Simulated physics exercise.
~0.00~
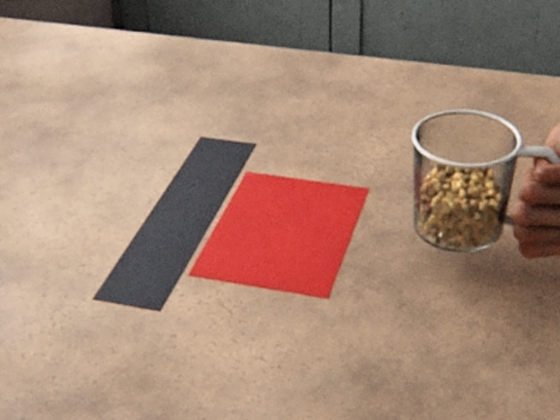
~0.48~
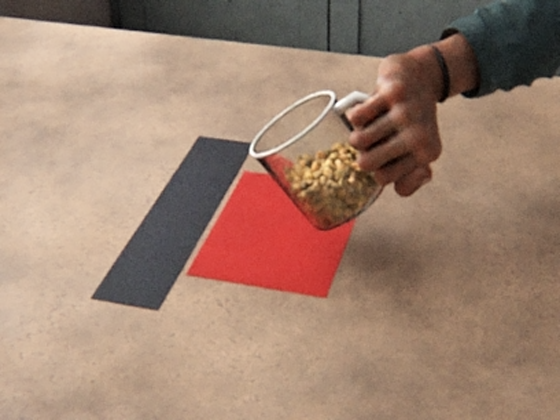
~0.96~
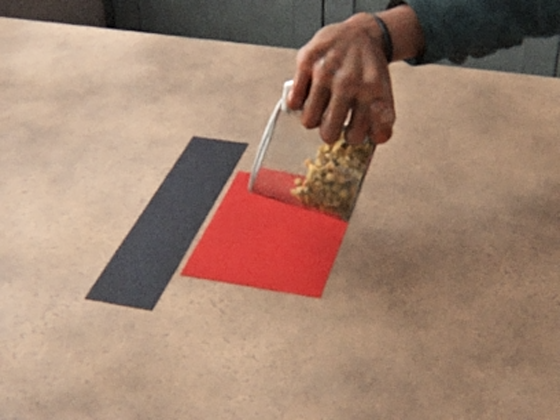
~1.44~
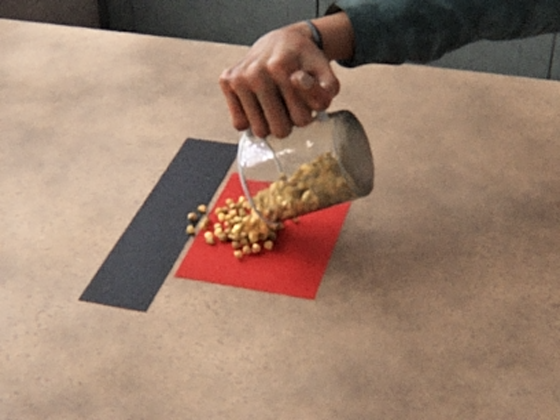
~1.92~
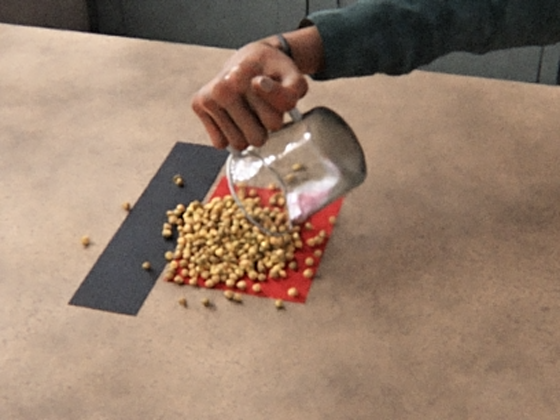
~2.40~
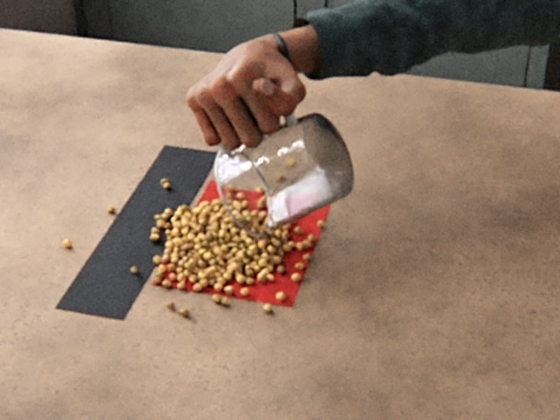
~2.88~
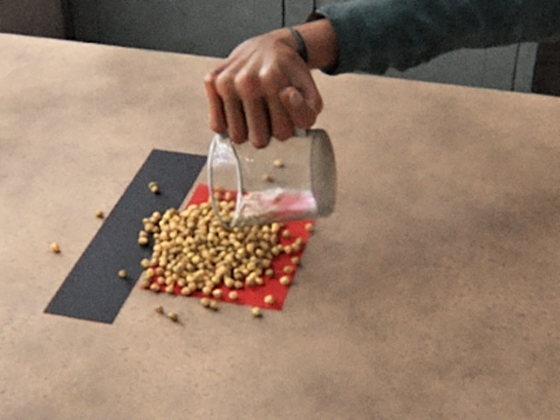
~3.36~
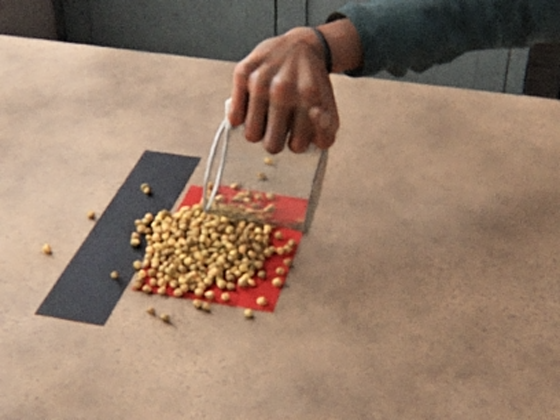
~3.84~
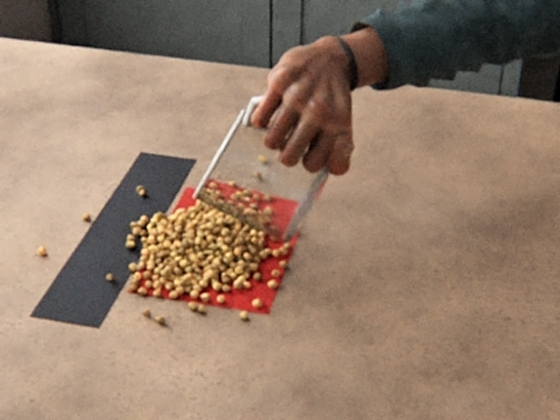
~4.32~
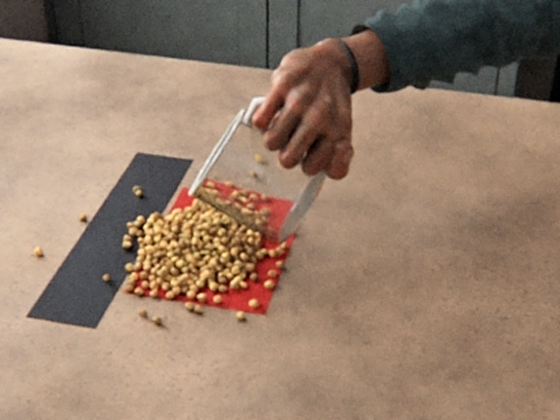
A hand tips a clear cup, pouring chickpeas mostly onto the red mat, and holds it tilted.
